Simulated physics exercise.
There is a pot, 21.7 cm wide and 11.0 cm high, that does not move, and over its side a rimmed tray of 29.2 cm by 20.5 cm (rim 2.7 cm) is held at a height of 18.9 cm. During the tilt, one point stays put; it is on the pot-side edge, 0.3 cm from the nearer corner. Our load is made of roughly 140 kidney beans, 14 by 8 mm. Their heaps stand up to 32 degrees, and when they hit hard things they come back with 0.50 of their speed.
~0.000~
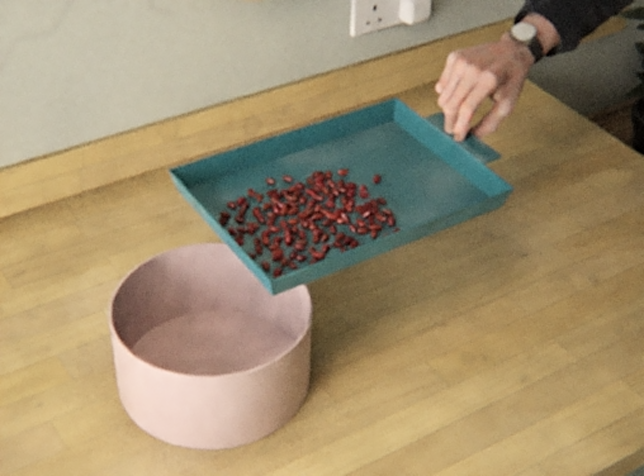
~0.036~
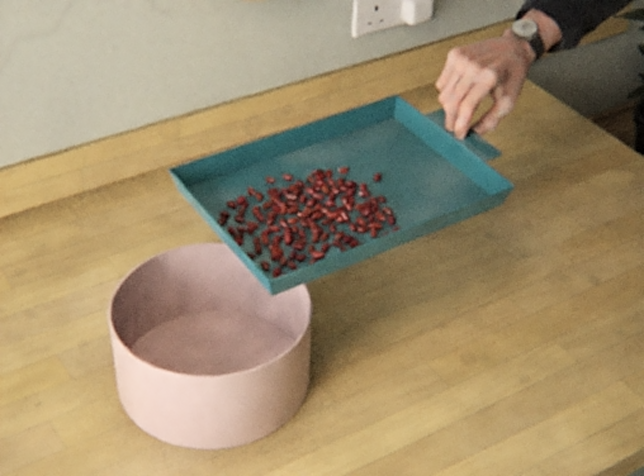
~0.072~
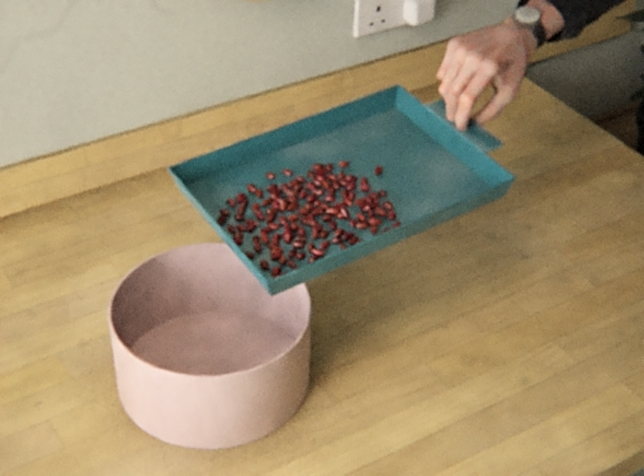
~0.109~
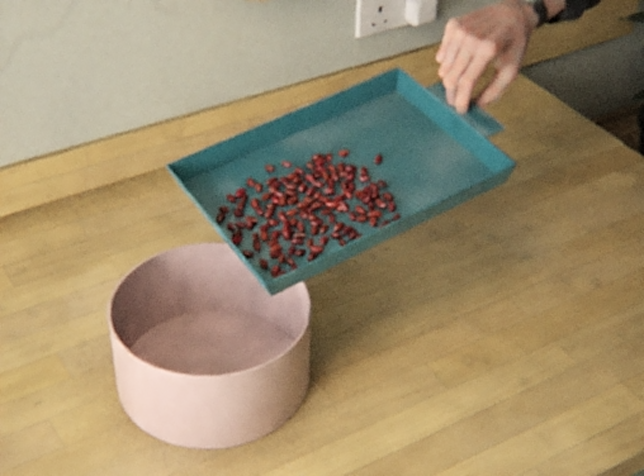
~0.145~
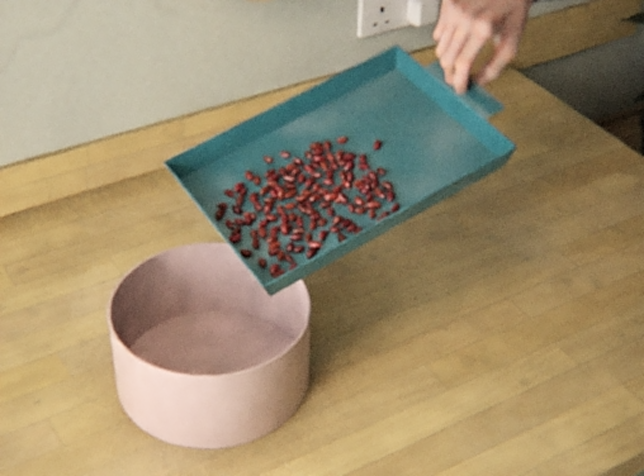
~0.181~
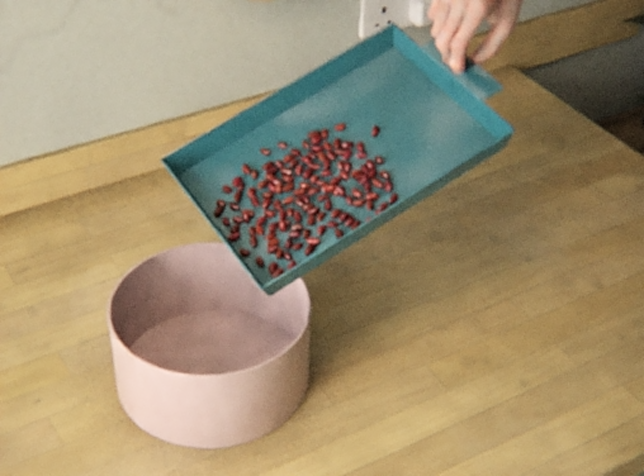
In this clip, a hand holds a teal rimmed tray with a cluster of dark red beans above a pink round pot on a wooden surface, then raises the right end, tilting the tray down toward its left front corner.
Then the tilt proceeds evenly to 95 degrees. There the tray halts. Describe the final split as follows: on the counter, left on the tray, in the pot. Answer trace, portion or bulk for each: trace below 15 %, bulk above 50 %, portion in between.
Counter: Bulk. Tray: Trace. Pot: Portion.
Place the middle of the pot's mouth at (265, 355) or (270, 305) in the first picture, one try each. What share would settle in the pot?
First try around 90 %, second around 5 %.
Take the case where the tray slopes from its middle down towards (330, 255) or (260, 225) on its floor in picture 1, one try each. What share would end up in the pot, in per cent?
Approximately 0 percent, then 90 percent.
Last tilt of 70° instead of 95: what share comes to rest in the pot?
It would land at about 20 percent.
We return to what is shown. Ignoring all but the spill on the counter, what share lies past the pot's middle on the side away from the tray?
Share: Close to 90 %.
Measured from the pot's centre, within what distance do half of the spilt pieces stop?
That comes to near 24 cm.
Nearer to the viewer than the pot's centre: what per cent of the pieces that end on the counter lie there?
Near 100 in a hundred.
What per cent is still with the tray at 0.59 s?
I'd put it at roughly 85 per cent.
Then, at 0.43 s, tilt 58 degrees; the tray holds 100 %, the pot 0 %.
Then, at 0.59 s, tilt 83 degrees; the tray holds 85 %, the pot 0 %.
After 0.88 s, tilt 95 degrees; the tray holds 5 %, the pot 35 %.
In the end, at 2.3 s, counter 60 %, tray 0 %, pot 40 %.
